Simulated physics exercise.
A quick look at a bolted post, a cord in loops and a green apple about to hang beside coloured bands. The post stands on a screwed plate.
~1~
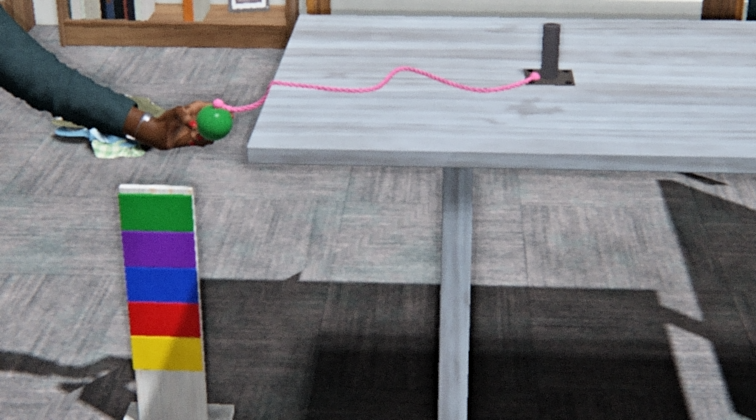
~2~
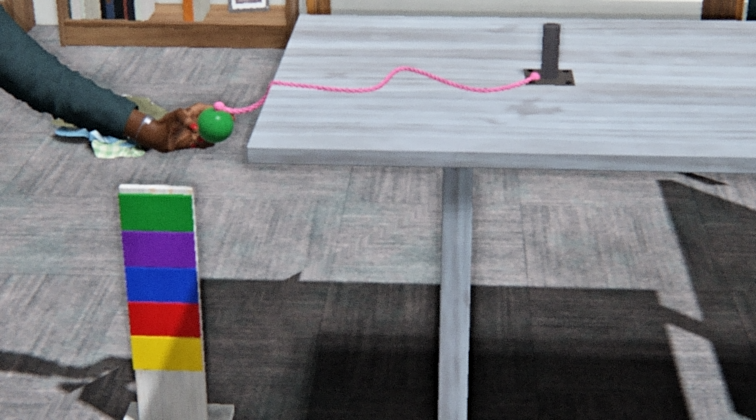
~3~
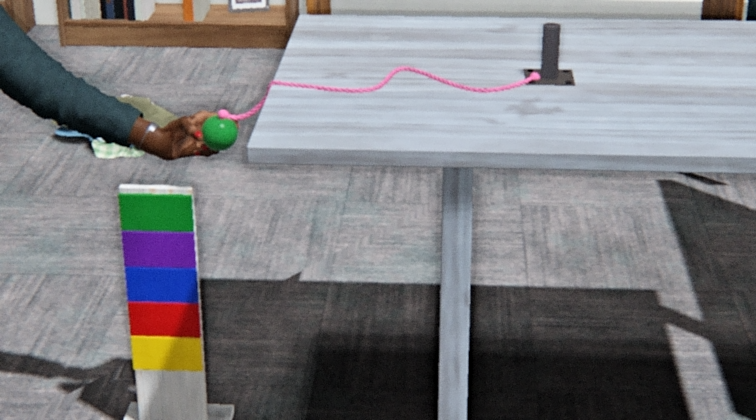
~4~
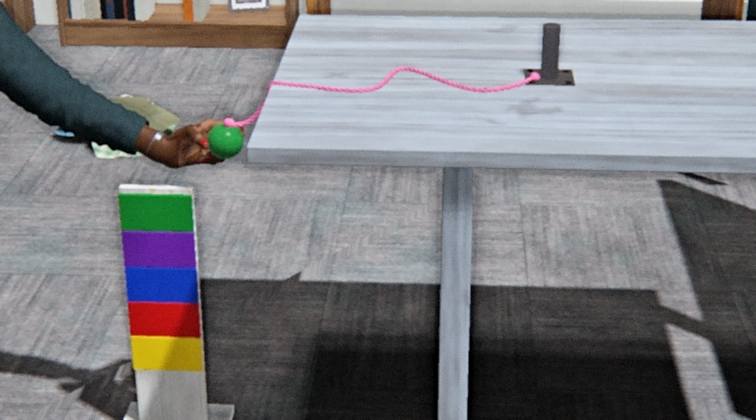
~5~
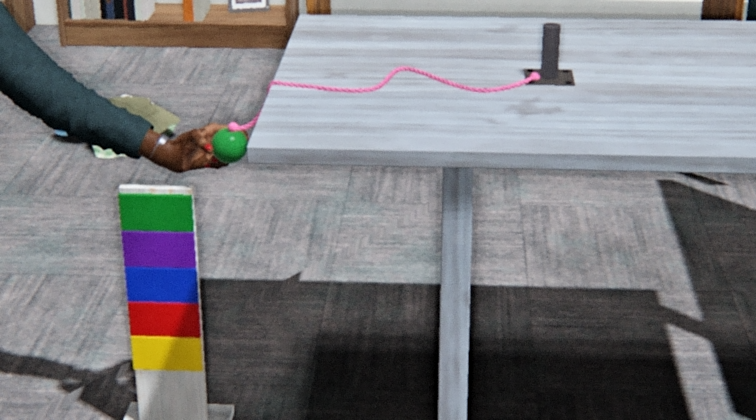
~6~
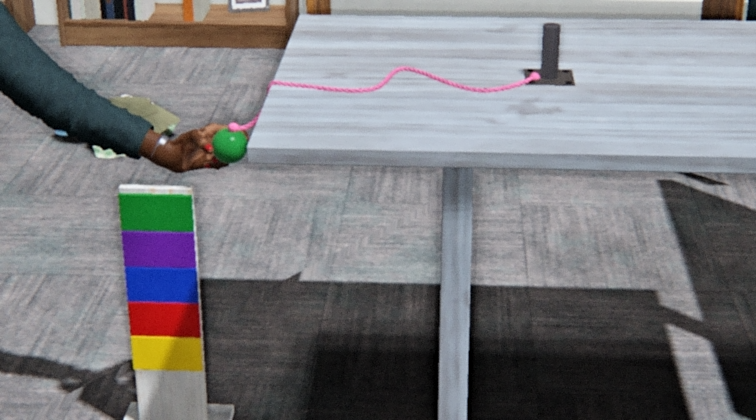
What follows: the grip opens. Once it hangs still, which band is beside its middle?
Its middle rests at the purple band.
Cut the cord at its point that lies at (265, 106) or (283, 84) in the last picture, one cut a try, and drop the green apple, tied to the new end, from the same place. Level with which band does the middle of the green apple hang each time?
It would be green; no band.
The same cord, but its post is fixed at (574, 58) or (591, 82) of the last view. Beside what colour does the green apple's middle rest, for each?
In that order: Green; green.
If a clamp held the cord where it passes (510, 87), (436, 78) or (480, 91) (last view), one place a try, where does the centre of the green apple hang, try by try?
Near (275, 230), (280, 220) and (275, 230).
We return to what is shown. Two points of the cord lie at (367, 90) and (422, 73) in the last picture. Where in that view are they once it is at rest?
About (280, 82), and the other about (382, 80).
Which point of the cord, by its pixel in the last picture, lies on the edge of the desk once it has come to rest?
The one at (360, 91).
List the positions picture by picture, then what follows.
The first frame shows green apple (214, 122); green (156, 214); purple (159, 251); blue (161, 286); red (164, 321); yellow (167, 354).
The second frame shows green apple (216, 125); cord through (513, 86) (449, 83) (397, 71) (353, 91) (282, 84).
The third frame shows green apple (220, 133).
The fourth frame shows green apple (226, 141); cord through (513, 86) (449, 83) (397, 71) (353, 91) (282, 84).
The fifth frame shows green apple (230, 145).
The sixth frame shows green apple (230, 145); cord through (513, 86) (449, 83) (397, 71) (353, 91) (282, 84).
Early on, apple near (270, 232); level with purple.
Midway, apple near (274, 251); level with purple.
Finally, apple near (272, 251); level with purple. The purple one.
